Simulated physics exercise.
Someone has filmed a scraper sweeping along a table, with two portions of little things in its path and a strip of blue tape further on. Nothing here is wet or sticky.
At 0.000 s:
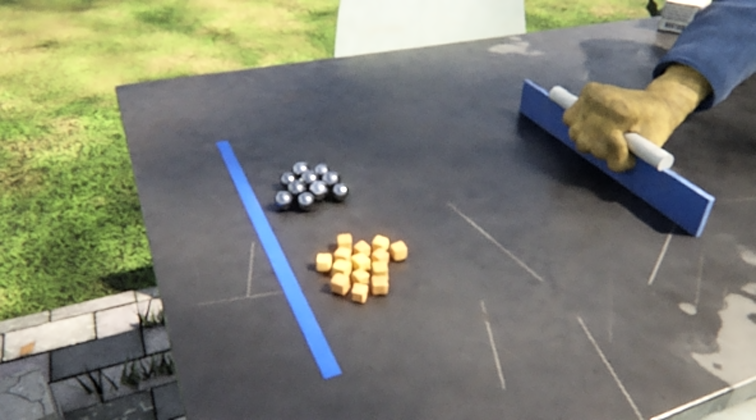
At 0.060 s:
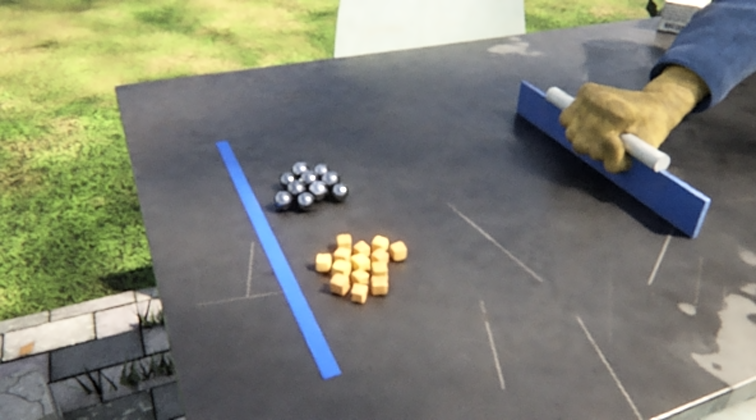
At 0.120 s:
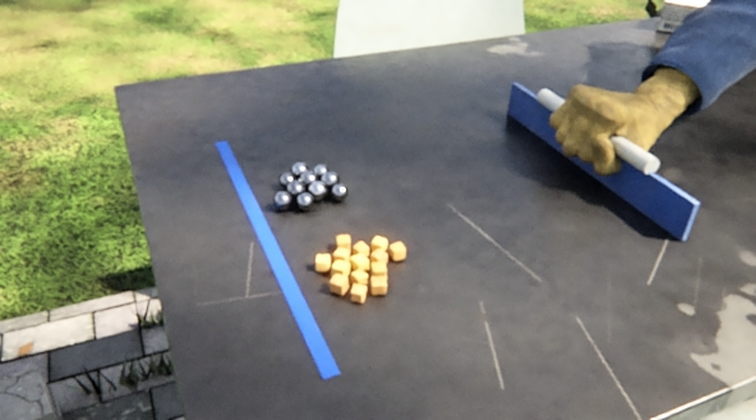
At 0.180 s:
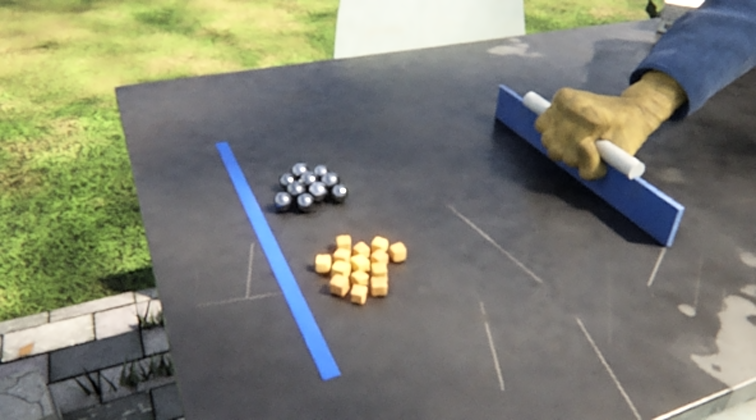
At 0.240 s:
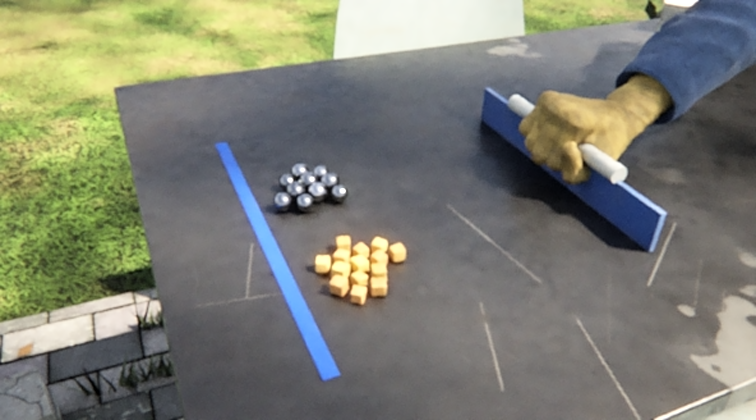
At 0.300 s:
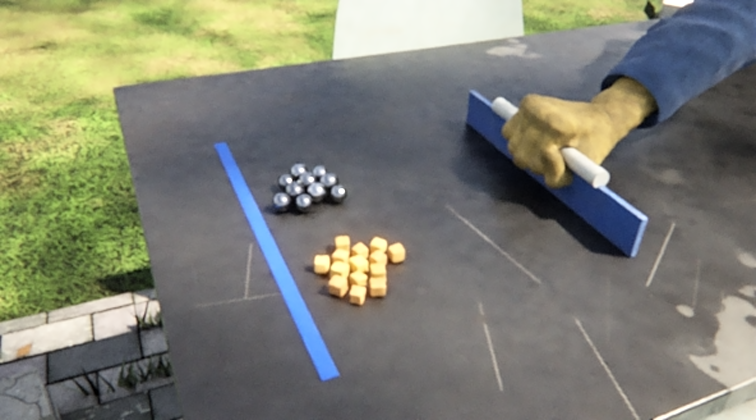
The video shows a gloved hand holding a blue scraper at the right of a dark table, then sliding it a short way left, while small steel balls and orange cubes sit still beside a strip of blue tape.
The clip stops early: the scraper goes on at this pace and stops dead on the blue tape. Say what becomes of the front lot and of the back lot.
The front lot stays on top and the back lot loses pieces over the edge.
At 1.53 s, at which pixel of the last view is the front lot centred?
At about (247, 296).
By 0.76 s, scraper still moving, near (407, 171); front lot all on the table, its front near (321, 265); back lot all on the table, its front near (282, 202).
By 1.25 s, scraper stopped at the blue tape; front lot all on the table, its front near (212, 309); back lot all on the table, its front near (203, 239).
By 1.53 s, scraper stopped at the blue tape; front lot all on the table, its front near (211, 309); back lot almost all over the edge.
When it is over (1.8 s), scraper stopped at the blue tape; front lot all on the table, its front near (211, 309); back lot every one over the edge.
